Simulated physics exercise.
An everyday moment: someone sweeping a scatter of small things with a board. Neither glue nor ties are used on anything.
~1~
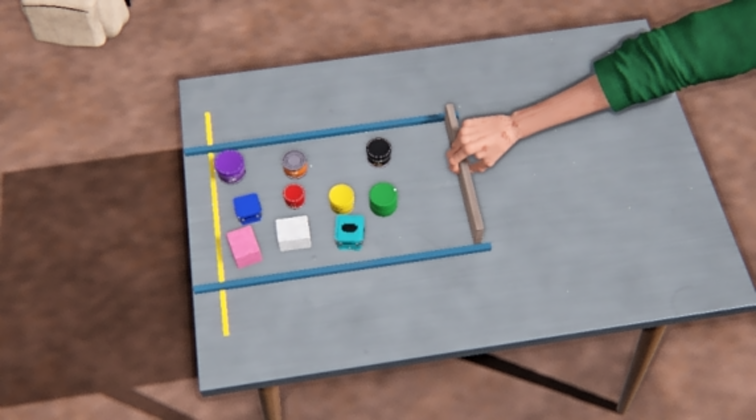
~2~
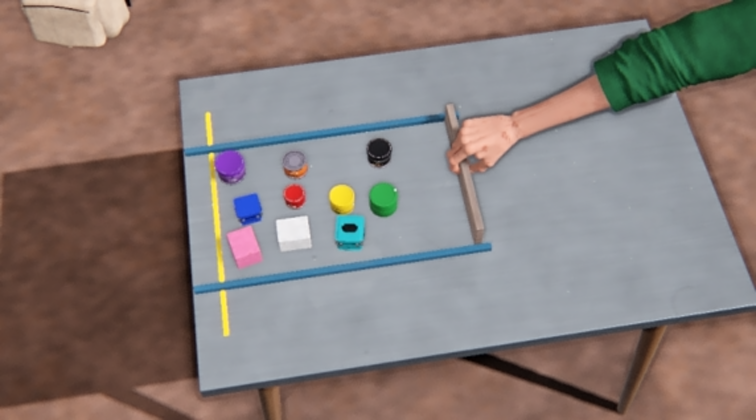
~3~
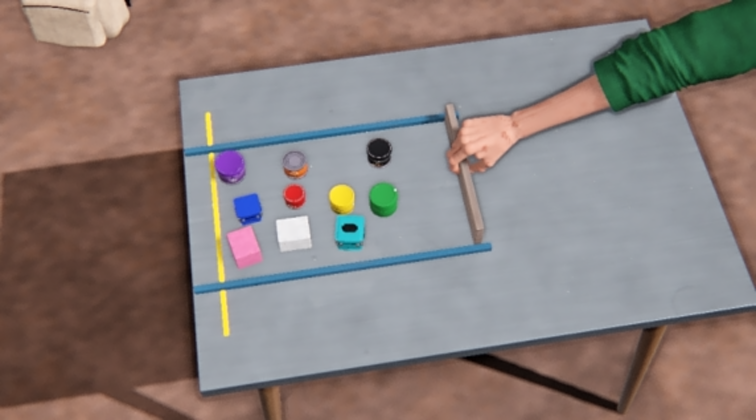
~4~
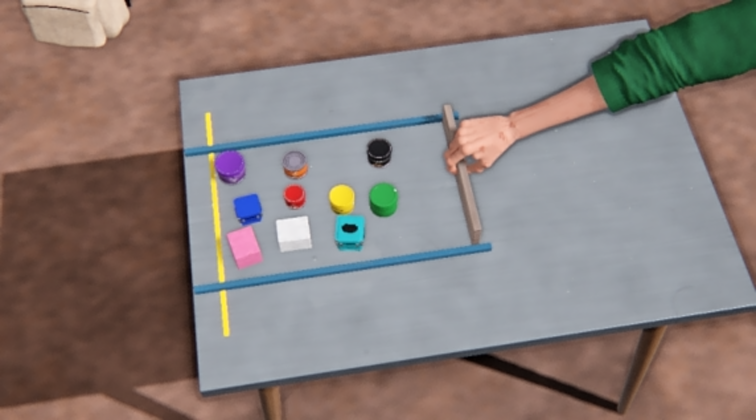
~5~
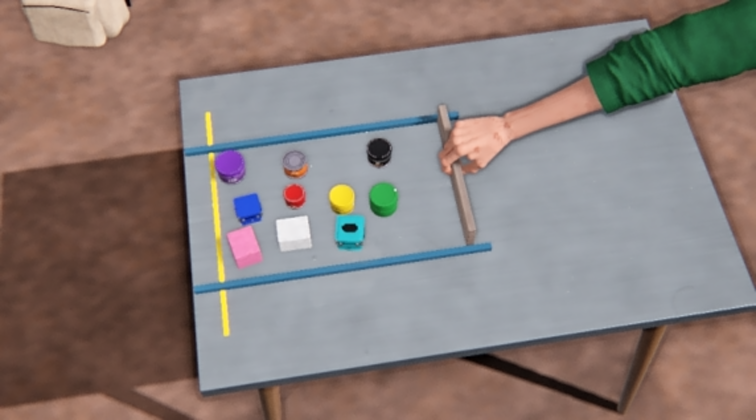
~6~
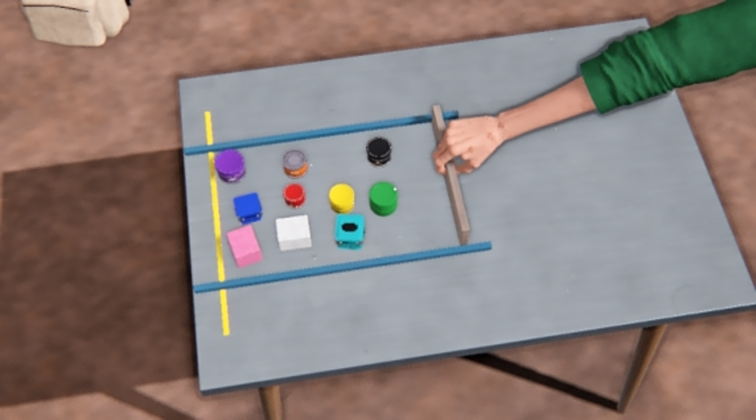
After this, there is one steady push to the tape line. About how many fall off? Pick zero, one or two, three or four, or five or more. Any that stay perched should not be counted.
Five or more fall off.
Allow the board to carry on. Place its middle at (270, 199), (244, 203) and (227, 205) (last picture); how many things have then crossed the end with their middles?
In order of the places given, that's 0, 2 and 3.
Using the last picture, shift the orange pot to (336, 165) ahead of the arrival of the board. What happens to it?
From that start, the object then is safe.
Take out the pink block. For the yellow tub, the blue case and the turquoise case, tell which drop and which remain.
So: The yellow tub does not drop, the blue case goes down, the turquoise case does not drop.
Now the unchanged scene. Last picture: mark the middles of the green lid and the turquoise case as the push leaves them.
They end up close to (202, 228) and (205, 255).
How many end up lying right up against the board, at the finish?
Contact count: 4.
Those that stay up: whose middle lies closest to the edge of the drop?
The red pot.
Soon after, none off yet; purple tin at rest near (231, 167); pink block at rest near (244, 247); blue case at rest near (248, 209).
Then, none off yet; purple tin moving near (224, 167); pink block moved a little near (227, 248); blue case moved a little near (239, 210).
At rest, the number that fall off is five or more; fallen, orange pot, white block, blue case, pink block and purple tin.
